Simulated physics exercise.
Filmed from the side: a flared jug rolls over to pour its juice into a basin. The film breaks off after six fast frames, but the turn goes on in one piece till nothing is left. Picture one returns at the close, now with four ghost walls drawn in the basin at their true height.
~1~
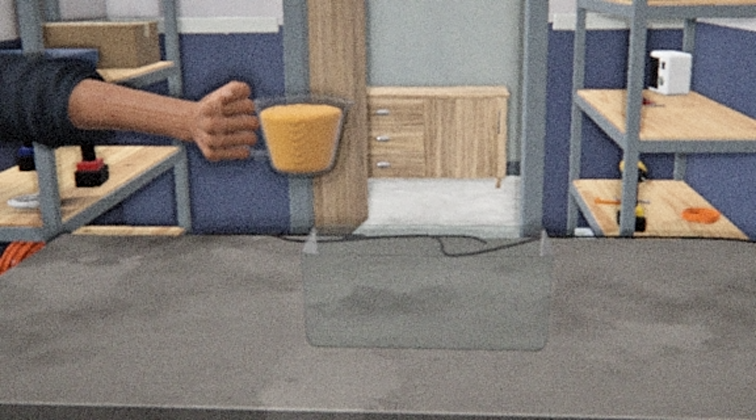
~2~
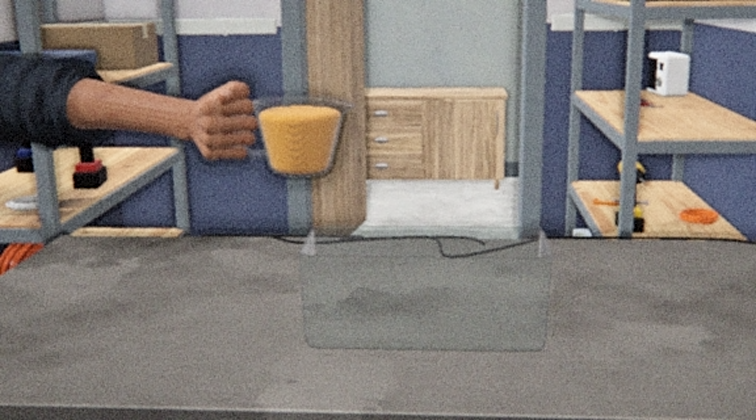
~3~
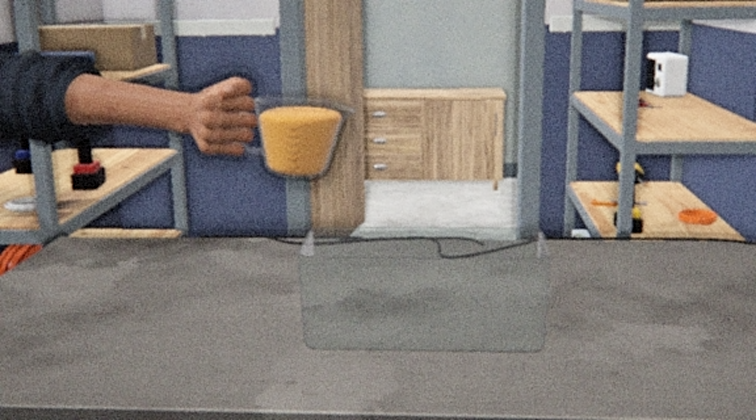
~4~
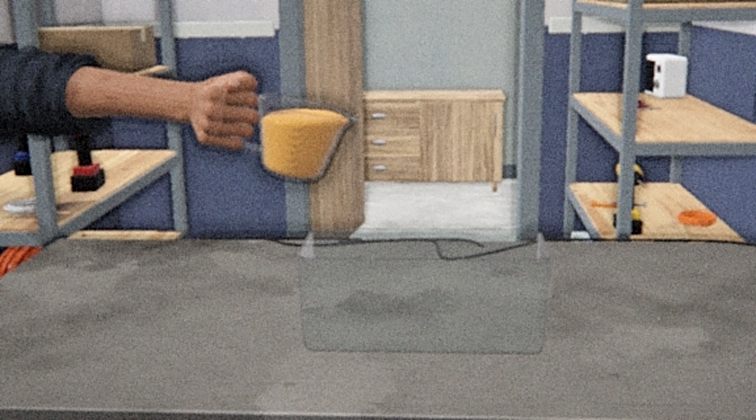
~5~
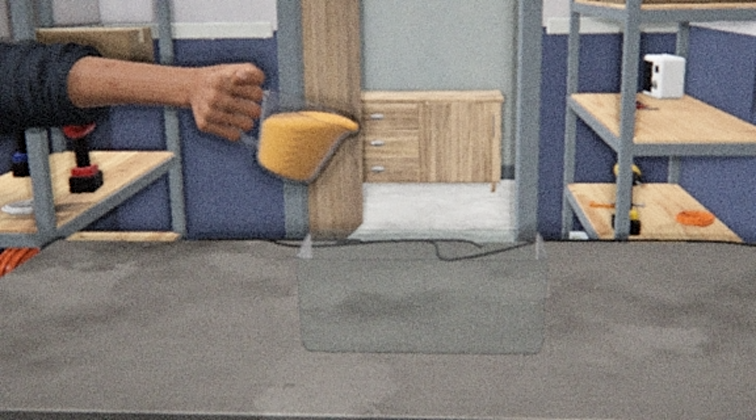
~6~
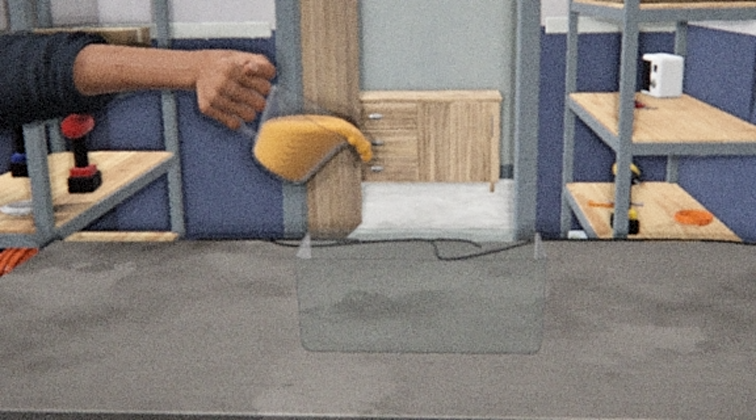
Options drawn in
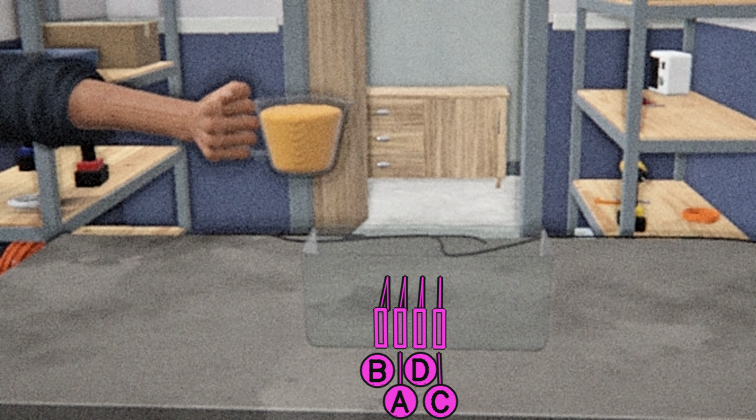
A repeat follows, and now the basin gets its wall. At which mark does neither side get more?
A works best here.
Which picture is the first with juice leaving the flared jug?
Picture 5.
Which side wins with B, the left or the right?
More ends on the right.
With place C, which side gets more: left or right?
The left side.
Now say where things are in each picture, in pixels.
Upright, lip at (354, 103); basin from (307, 344) to (547, 349); nothing has left yet, in the first frame.
Upright, lip at (353, 105); nothing has left yet, in the second frame.
Tipped about 6°, lip at (354, 111); nothing has left yet, in the third frame.
Tipped about 13°, lip at (356, 119); nothing has left yet, in the fourth frame.
Tipped about 22°, lip at (357, 130); juice is over the lip, down to (357, 130), in the fifth frame.
Tipped about 33°, lip at (357, 142); juice is over the lip, down to (367, 158), in the sixth frame.
On the marked copy, A at (400, 353); B at (380, 352); C at (438, 353); D at (419, 353).
If A is chosen, about 45 % ends left of the wall and 54 % right of it.
If B is chosen, about 16 % ends left of the wall and 83 % right of it.
If C is chosen, about 94 % ends left of the wall and 4 % right of it.
If D is chosen, about 84 % ends left of the wall and 14 % right of it.
